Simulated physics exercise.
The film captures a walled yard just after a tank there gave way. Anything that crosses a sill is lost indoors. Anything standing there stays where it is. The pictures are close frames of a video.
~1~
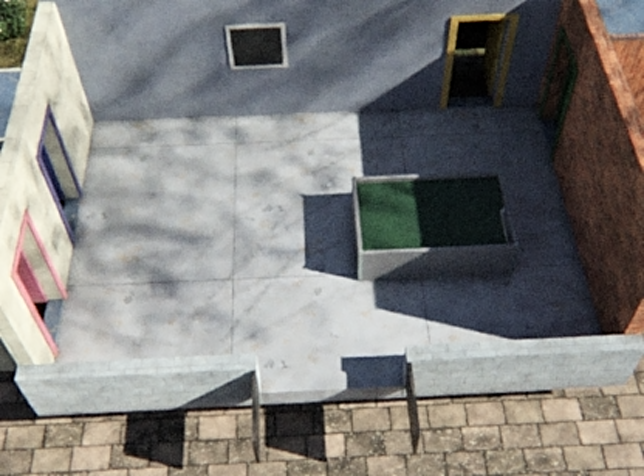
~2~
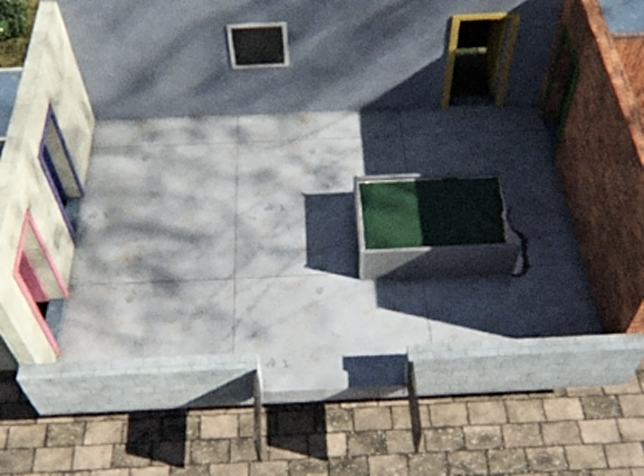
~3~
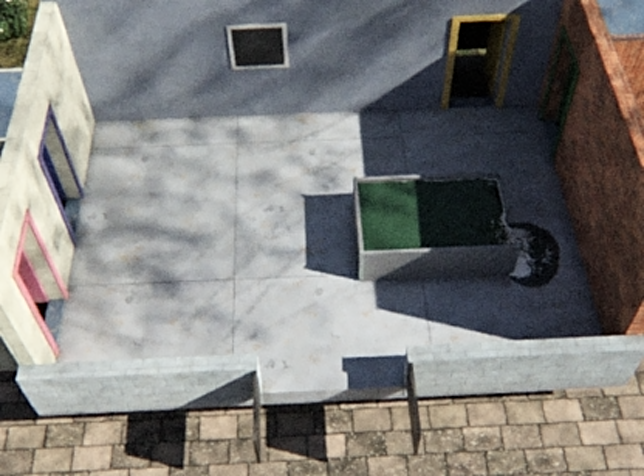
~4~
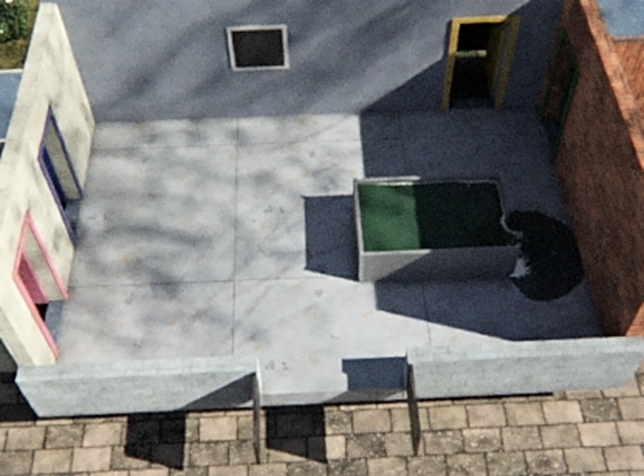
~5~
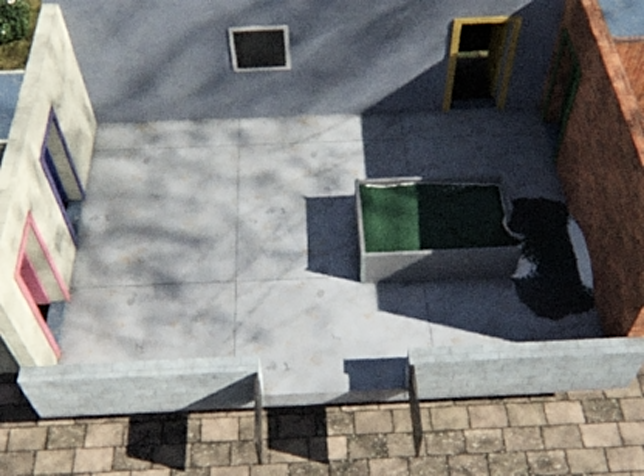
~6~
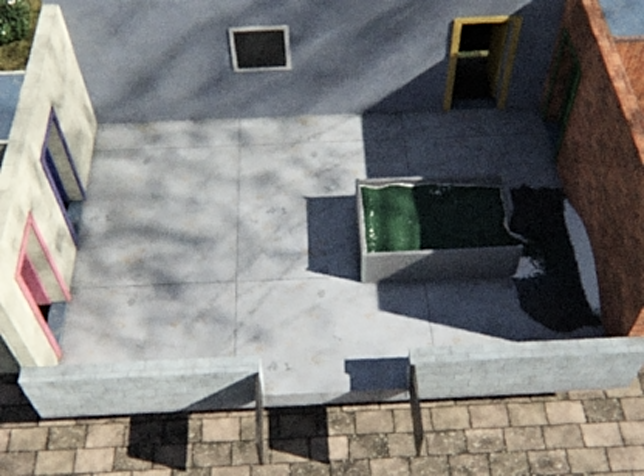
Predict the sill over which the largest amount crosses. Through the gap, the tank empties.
I would say the yellow sill.
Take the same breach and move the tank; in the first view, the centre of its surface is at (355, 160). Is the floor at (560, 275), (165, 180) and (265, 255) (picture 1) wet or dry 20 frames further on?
Point by point, the spots are hit, not hit and not hit.
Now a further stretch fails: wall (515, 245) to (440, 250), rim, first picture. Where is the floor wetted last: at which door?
It's the door marked blue, I think.
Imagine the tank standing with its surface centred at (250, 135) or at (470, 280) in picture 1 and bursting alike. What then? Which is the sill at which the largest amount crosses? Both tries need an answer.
In turn, I'd name the door marked green and then the one in yellow.
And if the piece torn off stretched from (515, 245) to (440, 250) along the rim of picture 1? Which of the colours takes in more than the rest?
It's the one in yellow, I reckon.
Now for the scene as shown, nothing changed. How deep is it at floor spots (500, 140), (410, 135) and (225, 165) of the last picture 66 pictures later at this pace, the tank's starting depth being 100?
Estimate: 8, 4, 2 %.
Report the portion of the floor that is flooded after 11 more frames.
I'd say close to 20 per cent.
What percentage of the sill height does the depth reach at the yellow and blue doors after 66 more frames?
Roughly 170 and 60 %.
A moment on, water covers 10 % of the floor; yellow door not reached, blue door not reached, pink door not reached, green door wet at the sill, nothing in.
Next, water covers 20 % of the floor; yellow door wet at the sill, nothing in, blue door not reached, pink door not reached, green door wet at the sill, nothing in.
Then, water covers 40 % of the floor; yellow door some in, blue door not reached, pink door not reached, green door wet at the sill, nothing in.
Later, water covers 75 % of the floor; yellow door a lot in, blue door not reached, pink door not reached, green door a trickle in.
In the end, water covers 95 % of the floor; yellow door a lot in, blue door wet at the sill, nothing in, pink door a trickle in, green door some in; the yellow door has let in the most.
